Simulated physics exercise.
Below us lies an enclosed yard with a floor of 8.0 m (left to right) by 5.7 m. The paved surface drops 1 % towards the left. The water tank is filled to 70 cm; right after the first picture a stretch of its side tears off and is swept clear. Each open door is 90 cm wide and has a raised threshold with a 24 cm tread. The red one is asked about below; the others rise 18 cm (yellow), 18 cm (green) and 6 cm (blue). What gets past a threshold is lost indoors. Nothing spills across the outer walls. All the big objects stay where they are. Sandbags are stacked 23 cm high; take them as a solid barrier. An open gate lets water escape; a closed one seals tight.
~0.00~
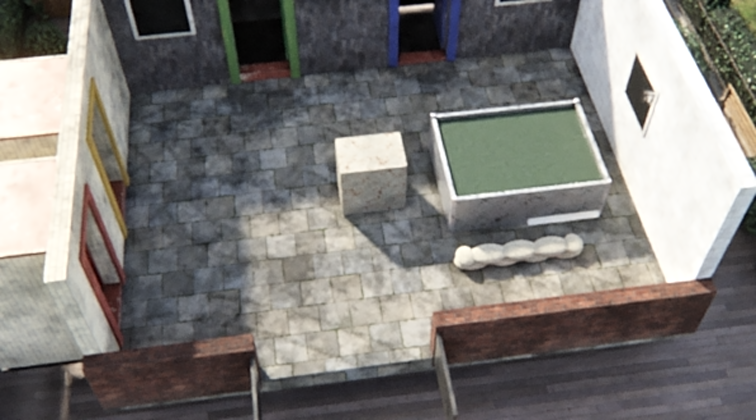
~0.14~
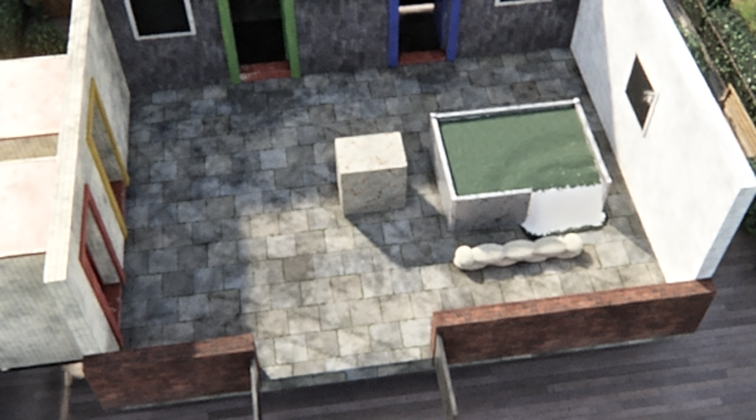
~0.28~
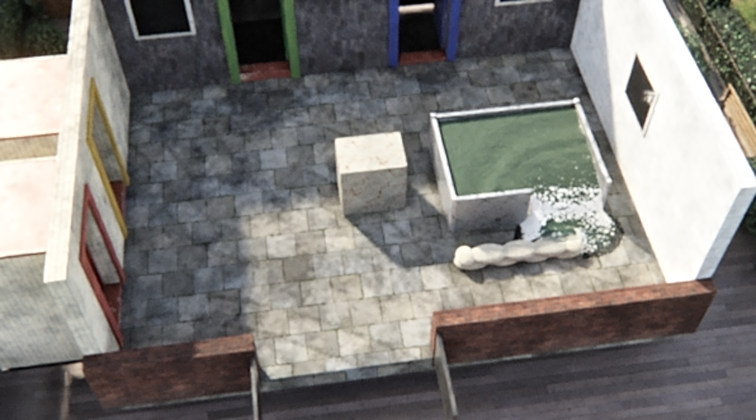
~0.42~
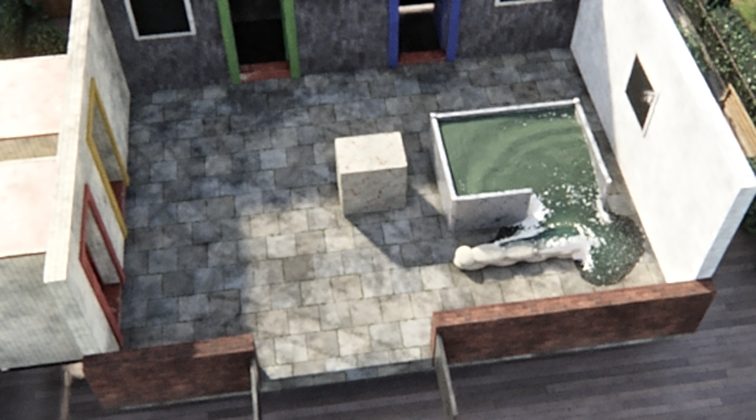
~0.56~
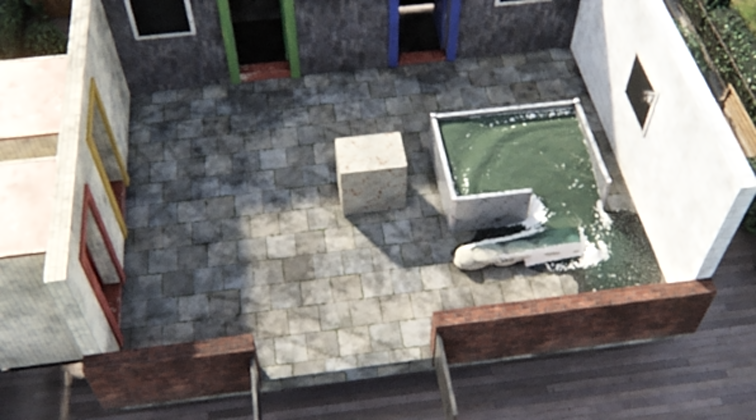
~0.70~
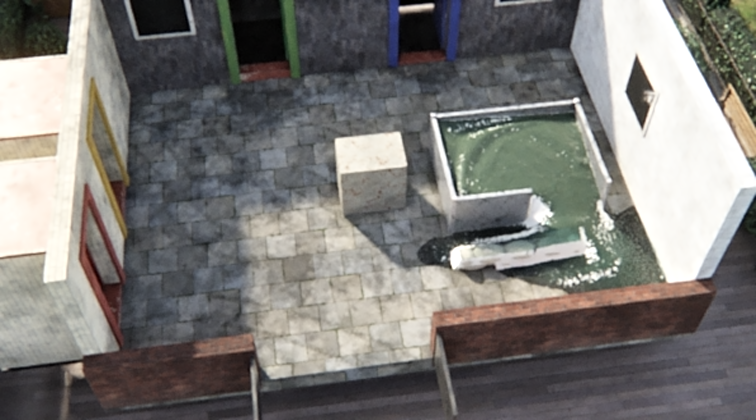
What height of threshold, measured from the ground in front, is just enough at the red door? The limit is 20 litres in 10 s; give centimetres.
At least 16 cm or so.
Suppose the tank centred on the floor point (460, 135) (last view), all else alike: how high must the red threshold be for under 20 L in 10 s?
About 14.0 cm.
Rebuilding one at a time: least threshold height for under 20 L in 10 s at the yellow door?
About 8.5 cm at yellow.
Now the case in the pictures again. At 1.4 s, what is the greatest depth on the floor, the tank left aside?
About 52 cm.
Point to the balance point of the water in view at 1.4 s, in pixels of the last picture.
Around (533, 212).
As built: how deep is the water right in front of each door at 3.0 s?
Depths in cm: Red 0, yellow 0, green 0, blue 0.
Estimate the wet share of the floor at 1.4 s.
Near 20 per cent is wet.
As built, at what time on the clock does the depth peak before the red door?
Around 4.5 s.
After 1.4 s water covers 20 % of the floor, deepest (52 cm) near (674, 310); it has not reached the red door.
After 3.0 s water covers 40 % of the floor, deepest (33 cm) near (551, 242); it has not reached the red door.
After 10.0 s water covers 90 % of the floor, deepest (14 cm) near (131, 98); 12 cm at the red door, 132 litres in over its 9 cm threshold.
At the red door as built, the water arrived by 3.8 s and peaked near 22 cm at 4.6 s.
With a threshold of 13 cm, 46 litres would have come in within the 10 s; with 18 cm, 10 litres. So under 20 litres takes about 16 cm.
